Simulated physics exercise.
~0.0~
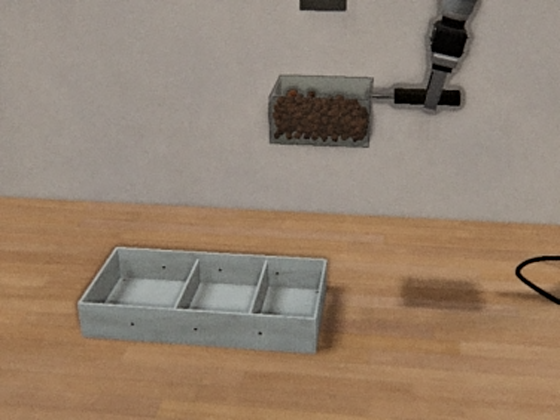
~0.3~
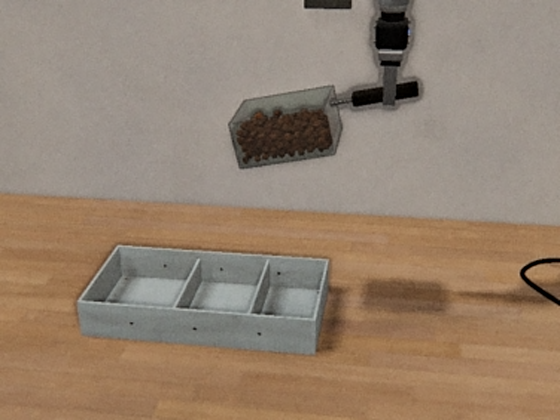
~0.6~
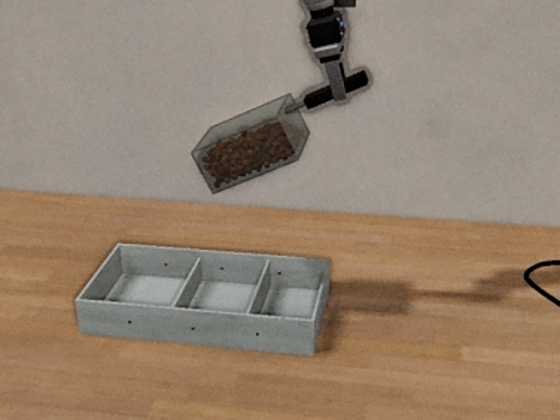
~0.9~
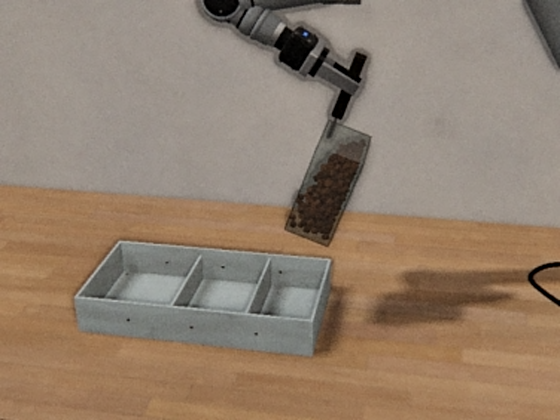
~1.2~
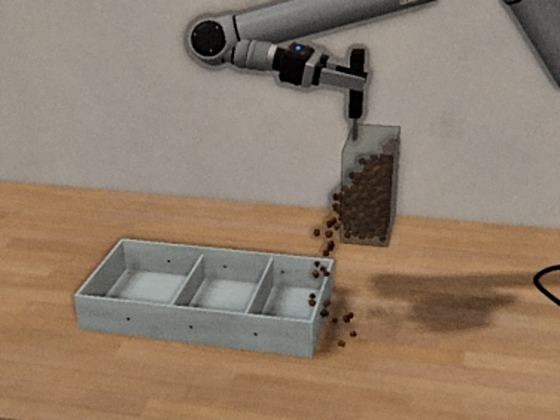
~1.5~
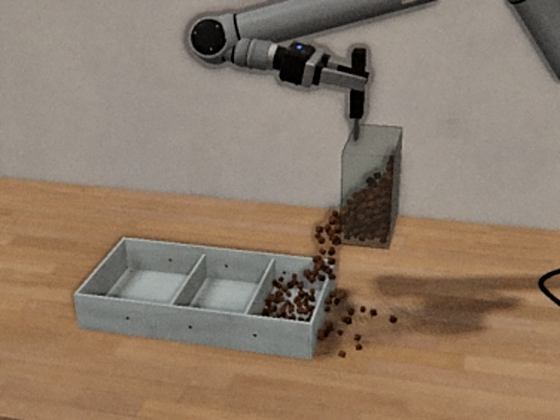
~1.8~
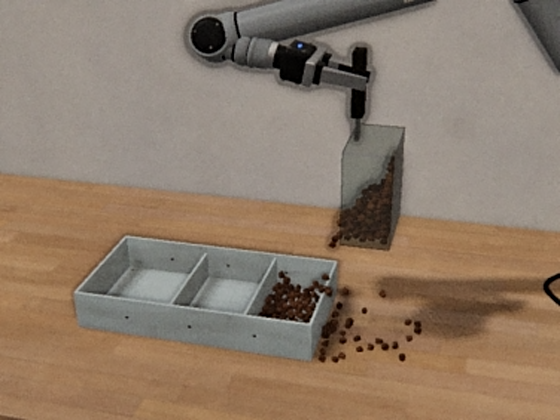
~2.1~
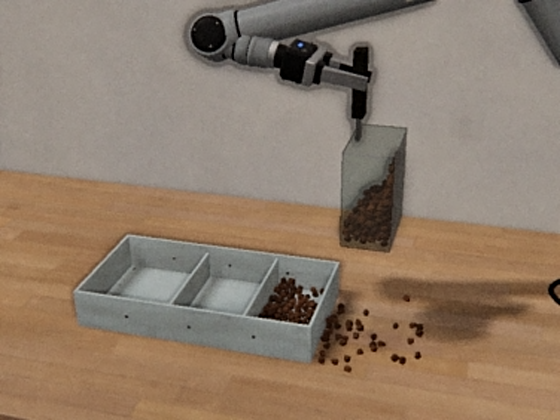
The video shows a robotic arm moving a clear box of brown pellets left and down toward a grey three-part crate, then tipping it upright so pellets spill into the right compartment and onto the table, with many remaining in the box at the end.
